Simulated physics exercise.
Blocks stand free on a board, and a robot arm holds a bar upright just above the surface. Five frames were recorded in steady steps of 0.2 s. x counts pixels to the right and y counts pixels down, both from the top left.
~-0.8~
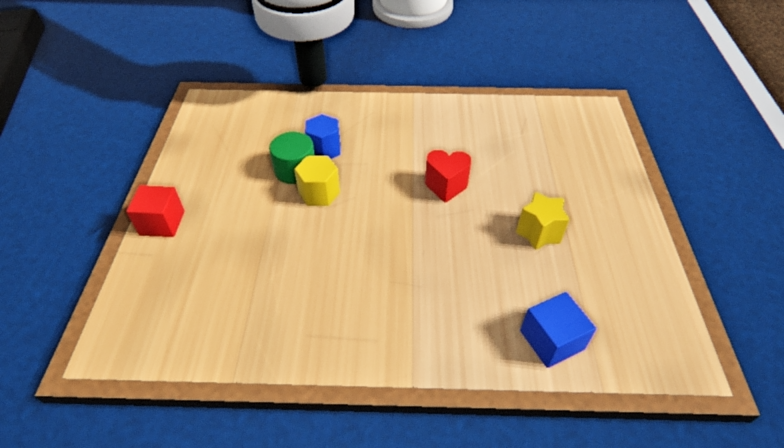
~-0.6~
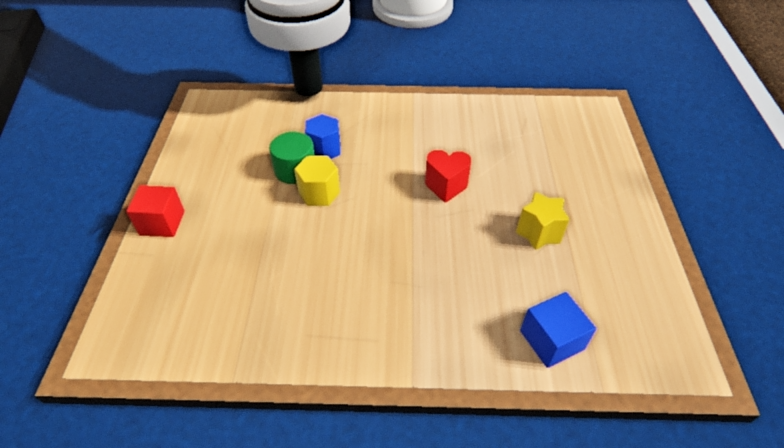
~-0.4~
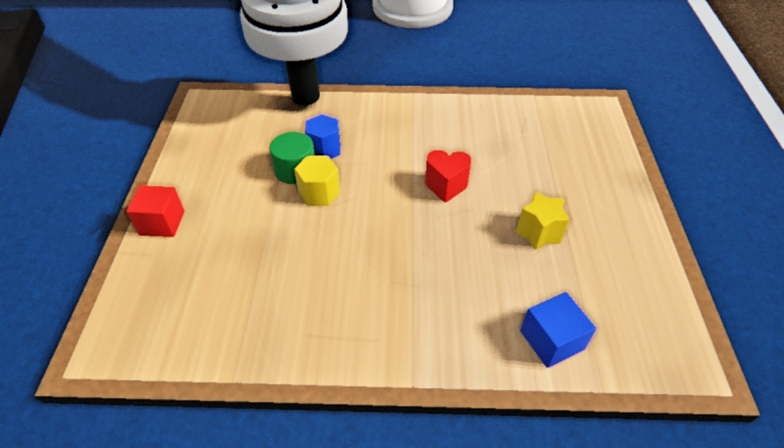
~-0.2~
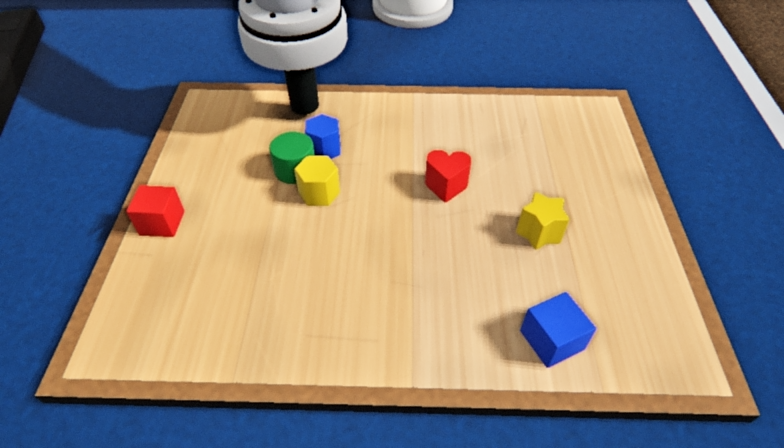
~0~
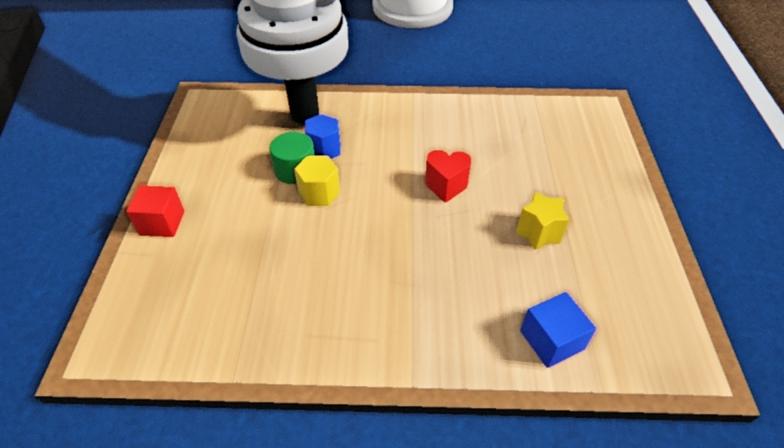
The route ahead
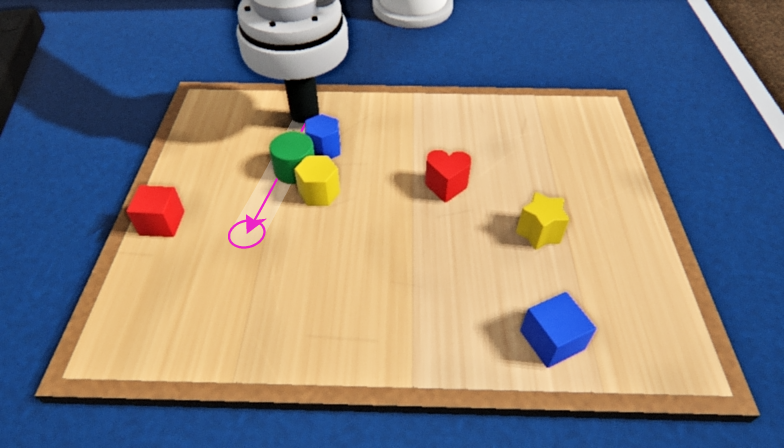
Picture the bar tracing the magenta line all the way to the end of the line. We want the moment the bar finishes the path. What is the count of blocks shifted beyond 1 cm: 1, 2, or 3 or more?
The way I see it, the answer is two.
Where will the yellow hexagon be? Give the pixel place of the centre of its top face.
My prediction: (334, 185).
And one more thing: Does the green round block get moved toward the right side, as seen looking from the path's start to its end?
No.
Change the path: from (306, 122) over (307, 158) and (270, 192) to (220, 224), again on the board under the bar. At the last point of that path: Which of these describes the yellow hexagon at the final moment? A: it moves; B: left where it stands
I'll go with B - left where it stands.
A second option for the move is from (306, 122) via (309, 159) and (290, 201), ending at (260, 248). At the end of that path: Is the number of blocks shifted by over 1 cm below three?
Final answer: No.
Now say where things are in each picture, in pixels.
Bar's lower end (313, 79); green round block (291, 145); yellow hexagon (316, 168); blue hexagon (322, 125), in the first picture.
Bar (309, 88); blocks still, in the second picture.
Bar (306, 97); blocks still, in the third picture.
Bar (305, 106); blocks still, in the fourth picture.
Bar (305, 114); green round block (291, 145); yellow hexagon (316, 168); blue hexagon (322, 125), in the fifth picture.
Drawn move, from (306, 122) directly to (247, 234).
On the path given first. One third of the way, bar (288, 147); green round block (289, 155); yellow hexagon (320, 174).
Two thirds of the way, bar (268, 185); green round block (290, 188); yellow hexagon (334, 185), turned 30° anticlockwise.
At the end, bar (244, 226); green round block (290, 197); yellow hexagon (334, 185), turned 30° anticlockwise; blue hexagon still.
